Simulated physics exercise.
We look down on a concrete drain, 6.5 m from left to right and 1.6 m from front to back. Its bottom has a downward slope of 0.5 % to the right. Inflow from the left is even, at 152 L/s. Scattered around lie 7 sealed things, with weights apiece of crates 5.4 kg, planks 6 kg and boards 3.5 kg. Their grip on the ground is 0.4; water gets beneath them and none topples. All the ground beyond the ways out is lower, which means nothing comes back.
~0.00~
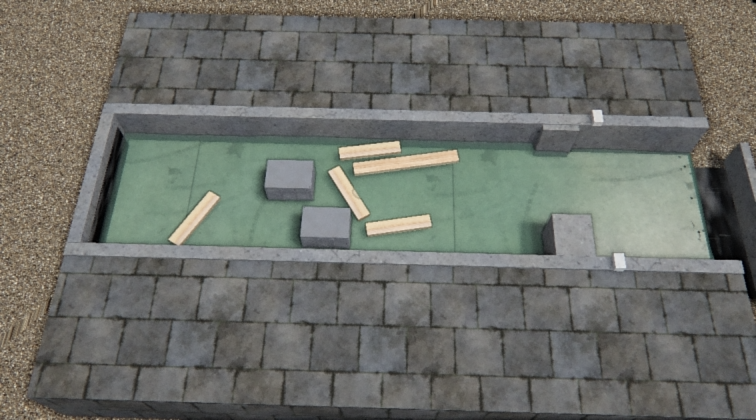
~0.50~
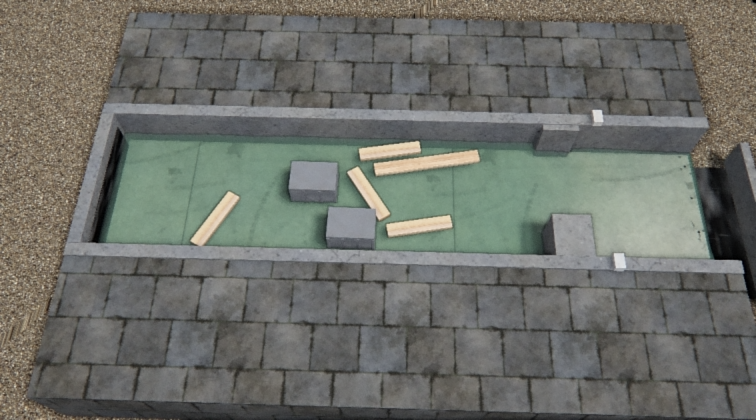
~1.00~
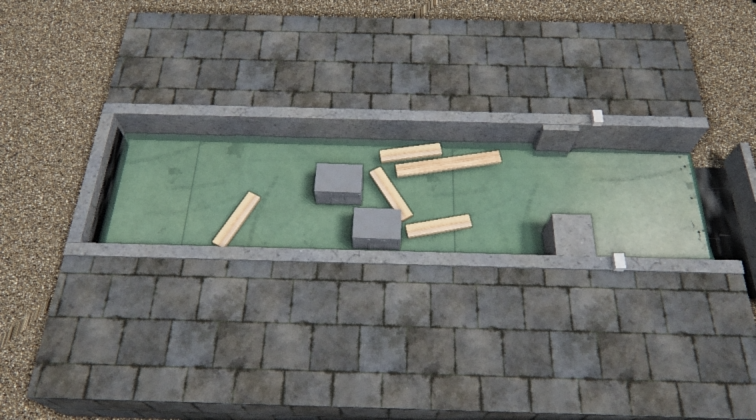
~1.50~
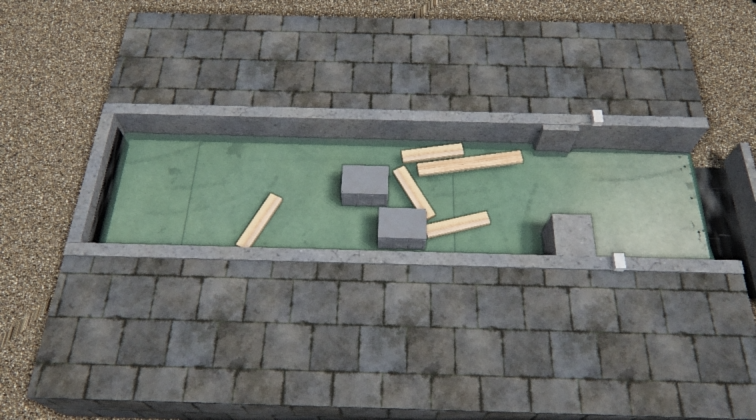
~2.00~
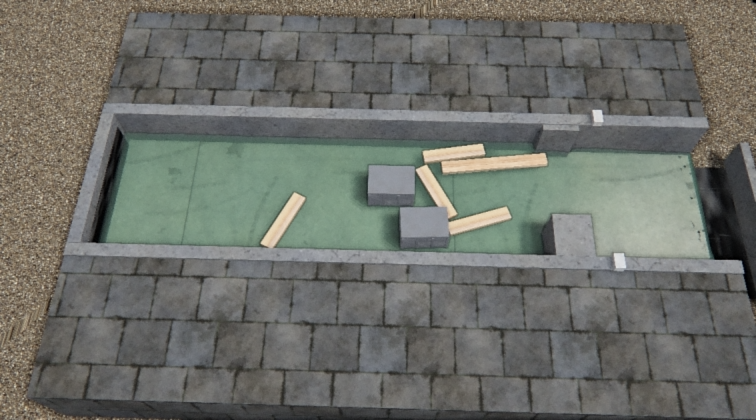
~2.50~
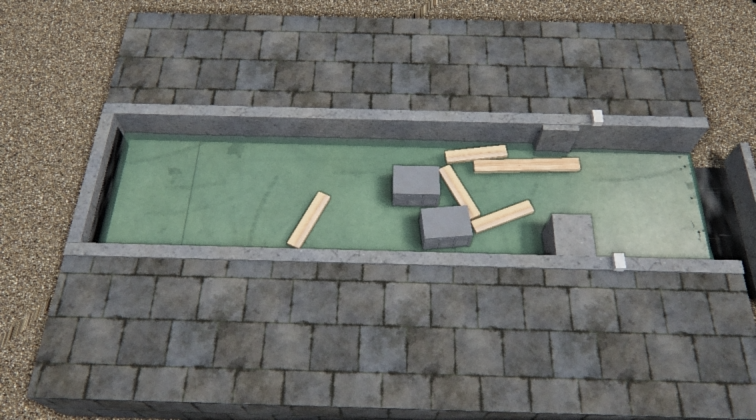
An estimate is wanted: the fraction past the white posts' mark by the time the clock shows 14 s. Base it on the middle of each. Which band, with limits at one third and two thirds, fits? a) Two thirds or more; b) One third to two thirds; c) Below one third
(a) Two thirds or more.
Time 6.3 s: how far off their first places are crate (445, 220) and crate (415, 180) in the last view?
Log: Item 1 washed out; item 2 washed out.
After 3.5 s 1 of 7 are over the mark; 7 afloat.
After 6.3 s 6 of 7 are over the mark; 1 afloat.
After 10.0 s 7 of 7 are over the mark; 0 afloat.
After 14.0 s 7 of 7 are over the mark; 0 afloat.
